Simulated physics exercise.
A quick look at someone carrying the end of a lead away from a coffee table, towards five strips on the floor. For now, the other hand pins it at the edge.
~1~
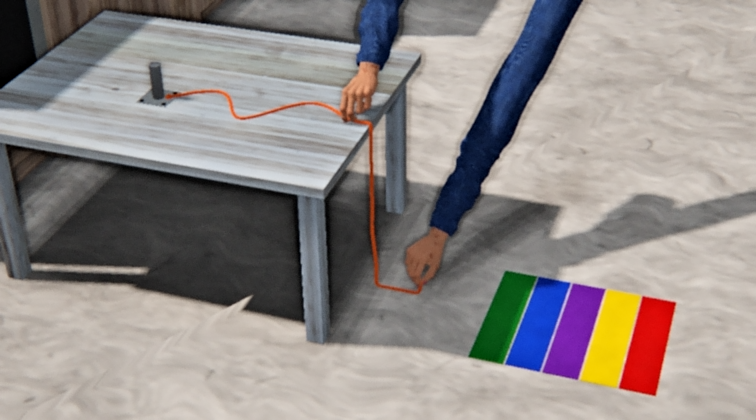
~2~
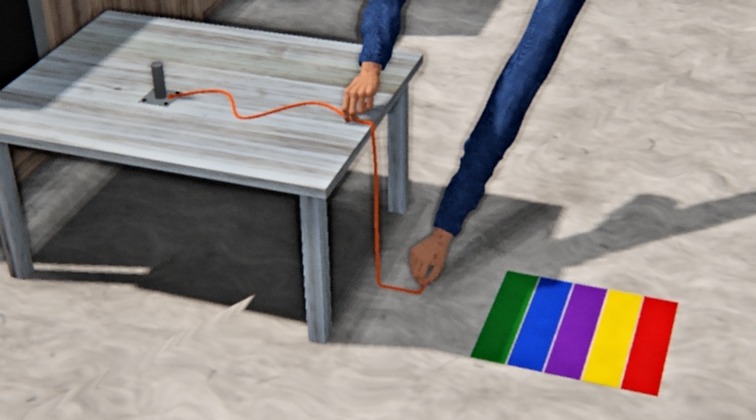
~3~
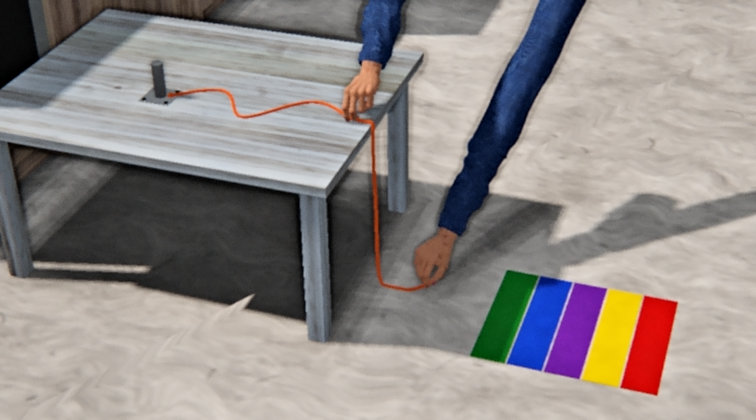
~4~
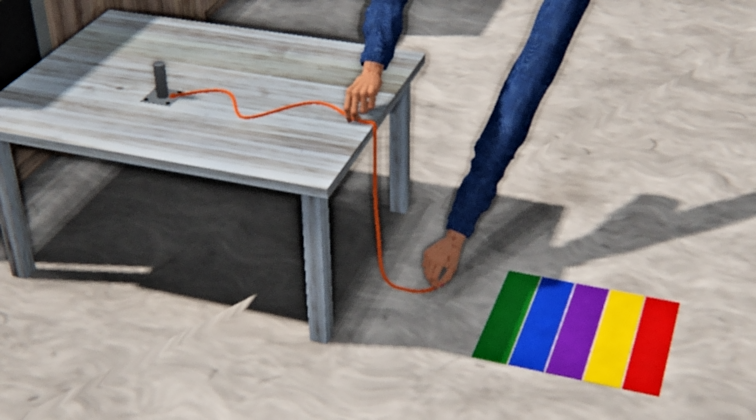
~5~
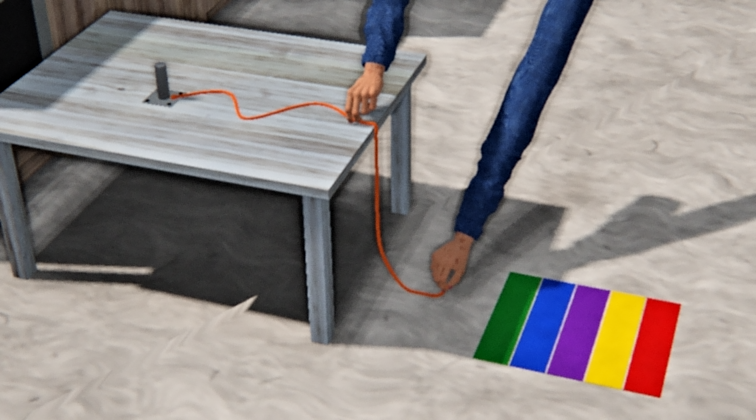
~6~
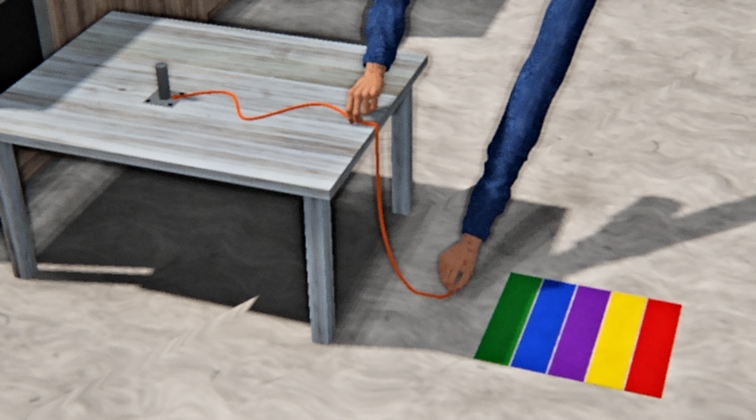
A hand drew the end of an orange cord slowly rightward, low beside a coffee table, towards five coloured strips on the floor, while the other hand pinned the cord at the table's edge.
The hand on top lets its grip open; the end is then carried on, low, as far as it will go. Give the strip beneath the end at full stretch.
Yellow strip.
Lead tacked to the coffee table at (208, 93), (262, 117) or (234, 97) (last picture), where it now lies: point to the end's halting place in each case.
About (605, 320), (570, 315) and (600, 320).
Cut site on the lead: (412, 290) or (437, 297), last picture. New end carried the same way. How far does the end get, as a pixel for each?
The pixels are close to (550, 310) and (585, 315), one per try.
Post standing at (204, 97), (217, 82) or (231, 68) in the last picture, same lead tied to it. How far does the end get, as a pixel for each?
Try by try: (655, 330), (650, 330) and (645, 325).
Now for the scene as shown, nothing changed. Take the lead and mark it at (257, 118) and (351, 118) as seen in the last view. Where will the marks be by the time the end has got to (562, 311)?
Taking them in turn, (293, 116) and then (383, 153).
A little later, end near (562, 311); over blue.
Next, end near (596, 318); over purple.
When it is tight, end near (615, 321); over yellow. It gets as far as the yellow strip.
